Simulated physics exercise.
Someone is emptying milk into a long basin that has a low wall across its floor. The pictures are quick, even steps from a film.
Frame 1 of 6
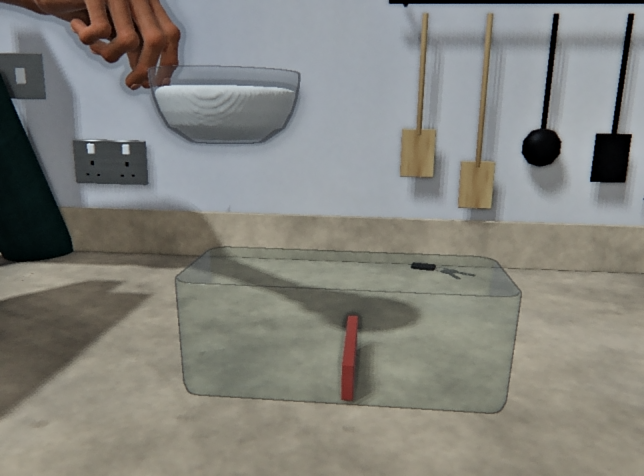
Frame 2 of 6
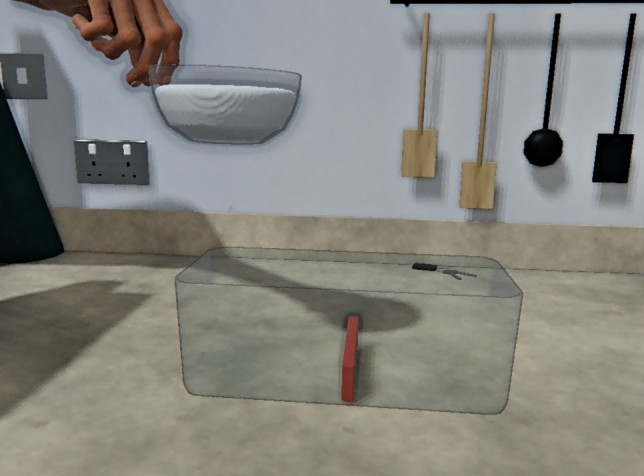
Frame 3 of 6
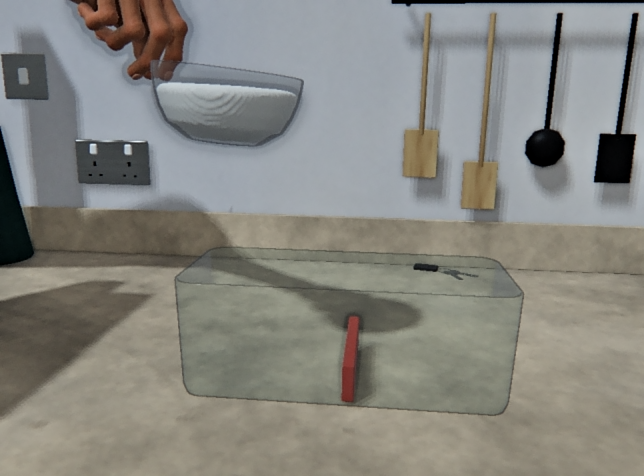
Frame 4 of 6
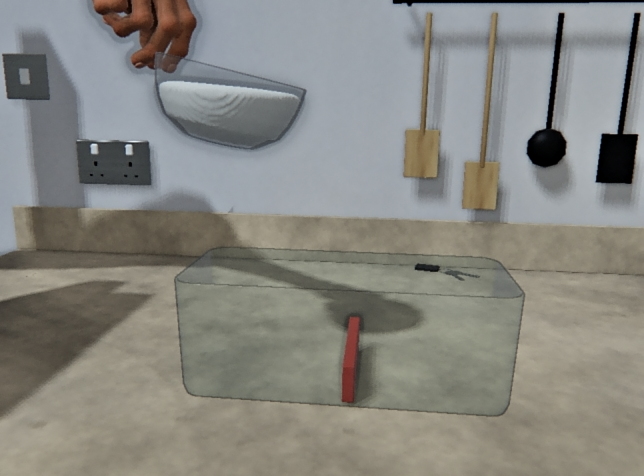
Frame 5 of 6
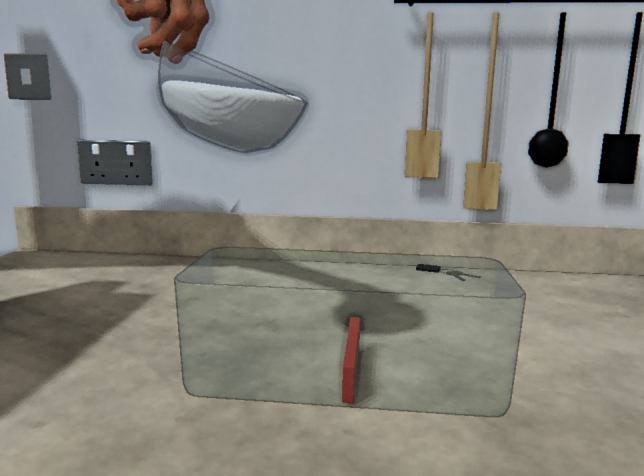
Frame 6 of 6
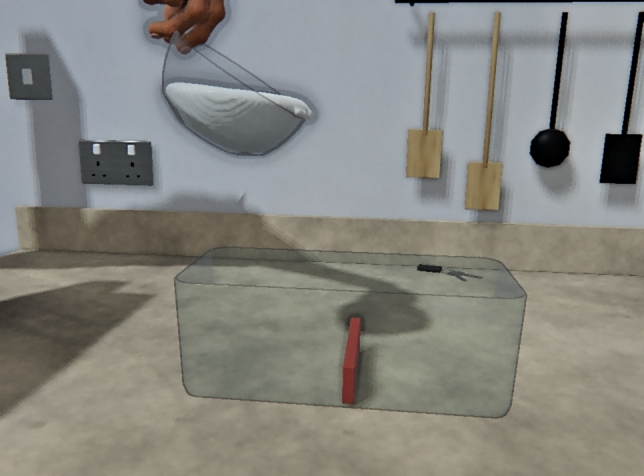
A glass bowl of white milk, held by a hand at upper left, starts level above a kitchen counter, seen from the front and slightly above. Below sits a long, clear basin with a low red wall across its floor, while wooden and black utensils hang at right. The hand tilts the bowl rightward, slowly then faster, until milk reaches its lowered rim, as the view shifts slightly.
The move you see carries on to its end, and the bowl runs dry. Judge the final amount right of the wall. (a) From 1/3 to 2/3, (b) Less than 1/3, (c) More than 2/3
From 1/3 to 2/3 (a).
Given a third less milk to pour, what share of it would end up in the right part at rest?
30 per cent or so.
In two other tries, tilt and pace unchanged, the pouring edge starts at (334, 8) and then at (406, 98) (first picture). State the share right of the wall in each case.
Around 75 percent first, around 85 percent second.
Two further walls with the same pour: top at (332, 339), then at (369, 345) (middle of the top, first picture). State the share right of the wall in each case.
First try around 65 percent; second try around 25 percent.
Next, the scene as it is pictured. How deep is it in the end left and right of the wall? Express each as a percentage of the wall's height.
I get 30 % for the left and 30 % for the right.
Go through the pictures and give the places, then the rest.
In the first frame, it leans 0°; its right rim is at (298, 75); the milk meets the walls at (162, 90) and (296, 92); the long basin's rim runs from (194, 264) to (507, 277); the wall's top is at (351, 339).
In the second frame, it leans 2°; its right rim is at (299, 77); the milk meets the walls at (163, 89) and (296, 93).
In the third frame, it leans 6°; its right rim is at (302, 82); the milk meets the walls at (164, 87) and (297, 95).
In the fourth frame, it leans 13°; its right rim is at (304, 92); the milk meets the walls at (167, 85) and (300, 97).
In the fifth frame, it leans 22°; its right rim is at (305, 105); the milk meets the walls at (170, 85) and (305, 99).
In the sixth frame, it leans 33°; its right rim is at (304, 120); the milk meets the walls at (174, 87) and (302, 110); 4 per cent is over the edge.
A moment on, the bowl is tipped on its side and 14 per cent is still to pour, 9 is left of the wall and 25 right of it.
Next, the bowl is tipped right over and 1 per cent is still to pour, 46 is left of the wall and 48 right of it.
Then the bowl is tipped right over and 0 per cent is still to pour, 52 is left of the wall and 46 right of it.
Later the bowl is tipped right over and 0 per cent is still to pour, 52 is left of the wall and 46 right of it.
In the end 52 per cent lies left of the wall, 46 right of it and 2 outside.
